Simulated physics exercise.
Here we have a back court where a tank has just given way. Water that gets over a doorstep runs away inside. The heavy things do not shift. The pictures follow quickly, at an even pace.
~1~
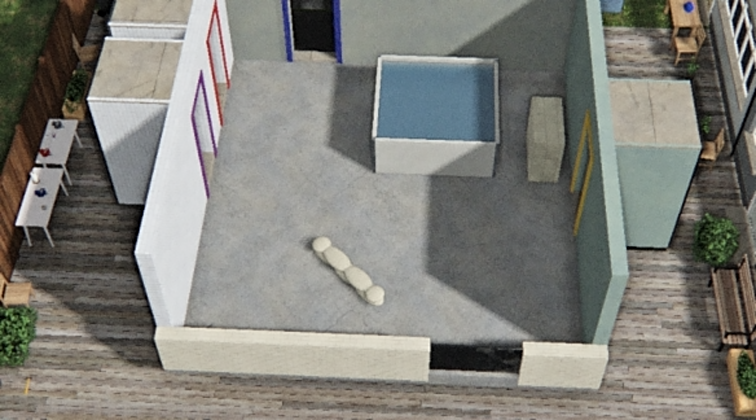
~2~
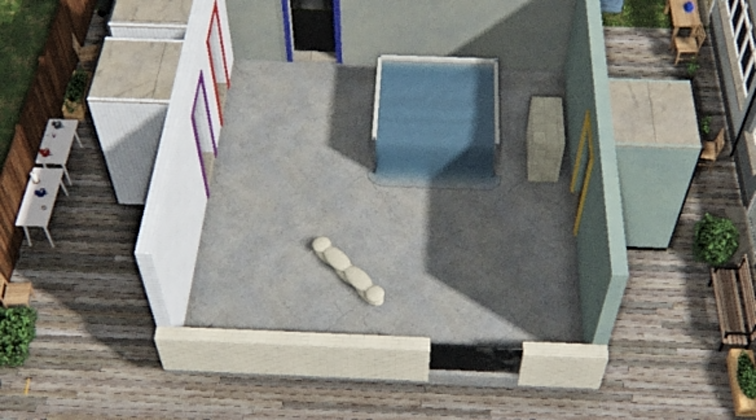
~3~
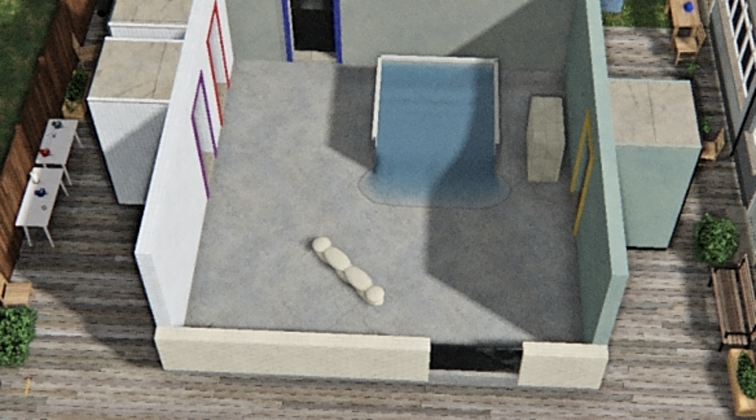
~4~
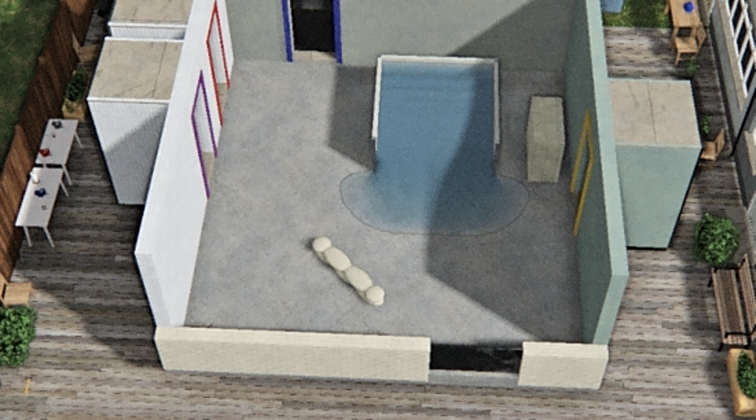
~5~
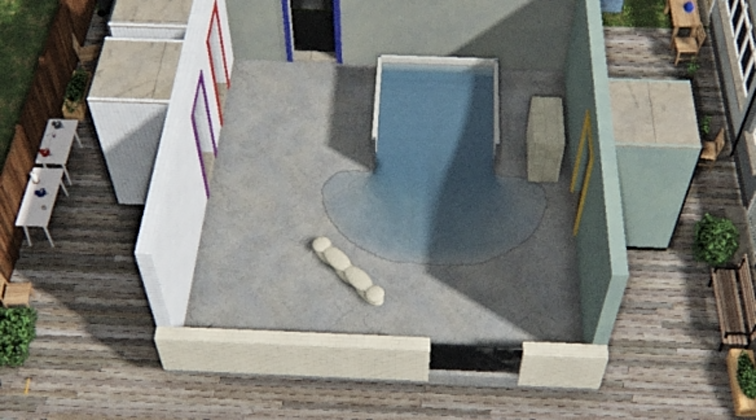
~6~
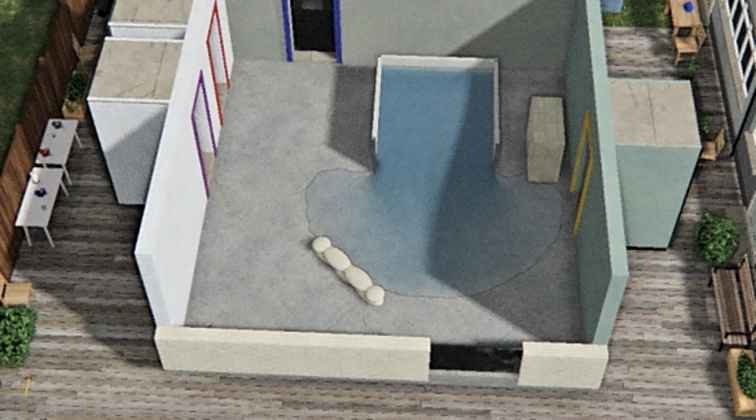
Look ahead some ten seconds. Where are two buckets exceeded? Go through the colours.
One by one: The red door holds within the limit; the purple door holds within the limit; the blue door floods; the yellow door floods.
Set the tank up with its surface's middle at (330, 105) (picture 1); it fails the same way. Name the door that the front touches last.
Last comes the door marked blue.
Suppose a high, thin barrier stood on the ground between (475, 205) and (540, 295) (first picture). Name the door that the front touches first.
I say the door marked yellow.
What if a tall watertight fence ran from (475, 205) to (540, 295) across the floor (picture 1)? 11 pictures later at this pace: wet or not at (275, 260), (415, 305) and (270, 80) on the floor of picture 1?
One after the other: Awash, awash, free of water.
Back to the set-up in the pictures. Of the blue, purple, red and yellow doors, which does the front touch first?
The one in yellow.
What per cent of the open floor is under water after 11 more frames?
About 55 per cent.
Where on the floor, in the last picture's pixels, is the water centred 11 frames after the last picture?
I would point to (437, 240).
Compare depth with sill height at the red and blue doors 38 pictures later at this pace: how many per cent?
Roughly 30 per cent, then 0 per cent.
A moment on, water covers 40 % of the floor; the red door not reached, the purple door not reached, the blue door not reached, the yellow door wet at the sill, nothing in.
Next, water covers 55 % of the floor; the red door not reached, the purple door not reached, the blue door not reached, the yellow door under two buckets in.
Then, water covers 60 % of the floor; the red door not reached, the purple door not reached, the blue door not reached, the yellow door under two buckets in.
Later, water covers 80 % of the floor; the red door wet at the sill, nothing in, the purple door wet at the sill, nothing in, the blue door not reached, the yellow door over two buckets in.
In the end, water covers 95 % of the floor; the red door wet at the sill, nothing in, the purple door wet at the sill, nothing in, the blue door over two buckets in, the yellow door far over two buckets in.
